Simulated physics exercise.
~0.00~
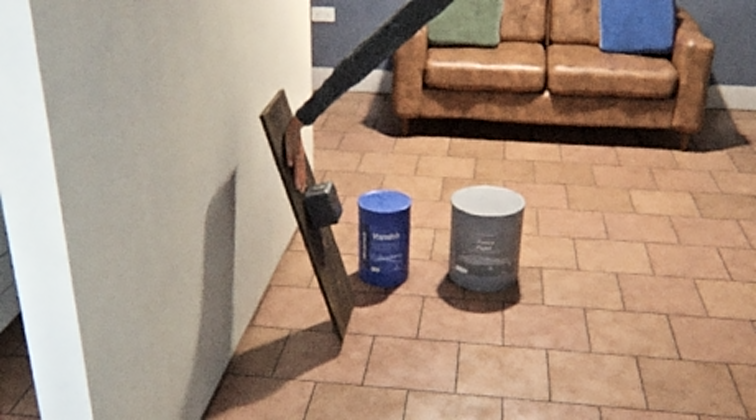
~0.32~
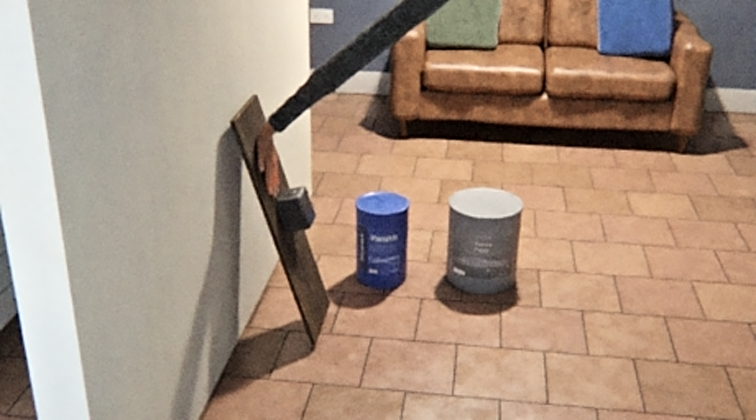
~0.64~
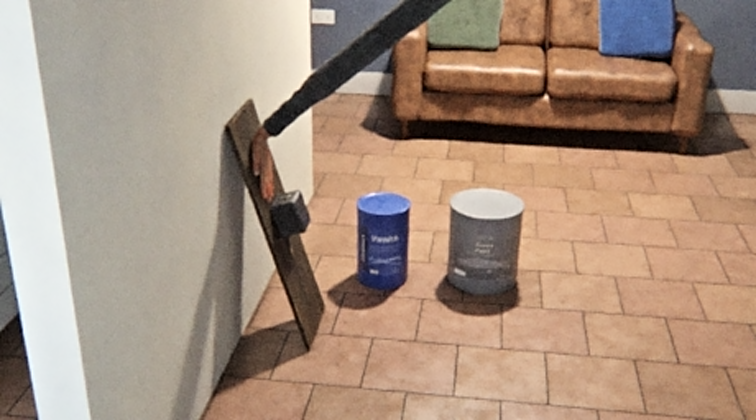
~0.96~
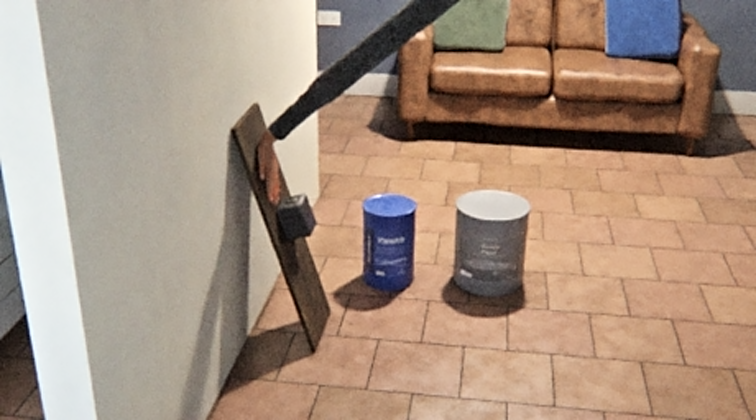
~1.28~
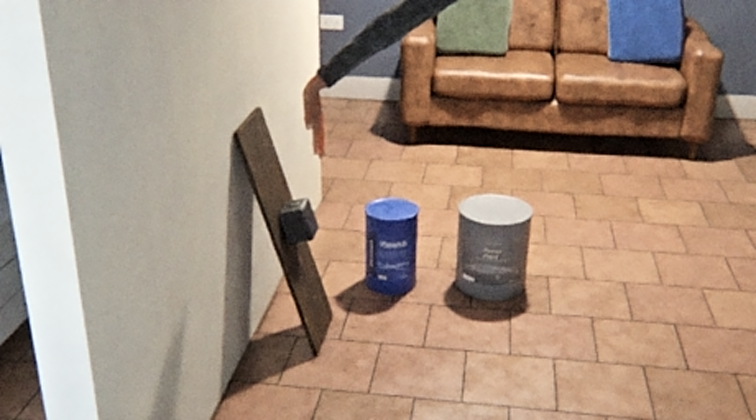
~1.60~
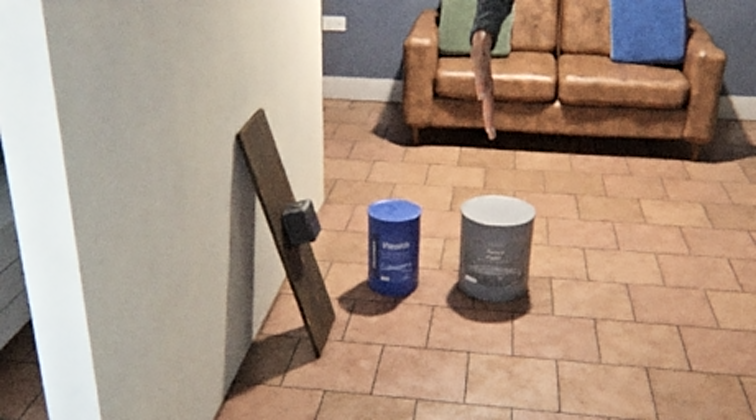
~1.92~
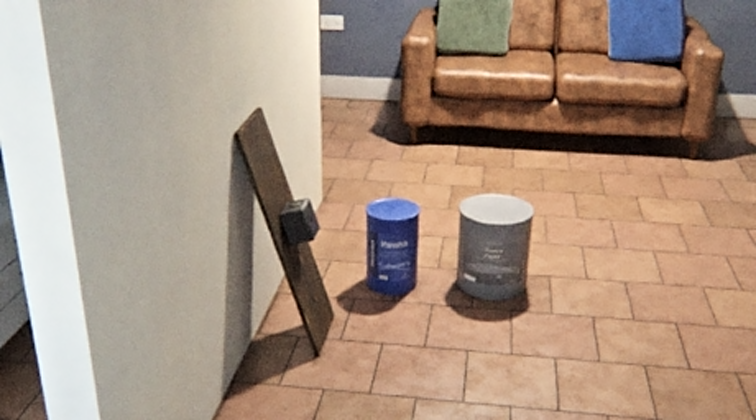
A long dark board with a small black block attached to its face stands tilted beside a pale wall, held near its top by a hand reaching in from above. The slightly swaying view looks down on a tiled floor, with a blue pail and a grey pail to the right and a brown leather sofa with green and blue cushions behind. The hand moves the board left until it leans on the wall. It then lets go, draws back to the right and leaves the view. The board stays leaning, and both pails remain in place.
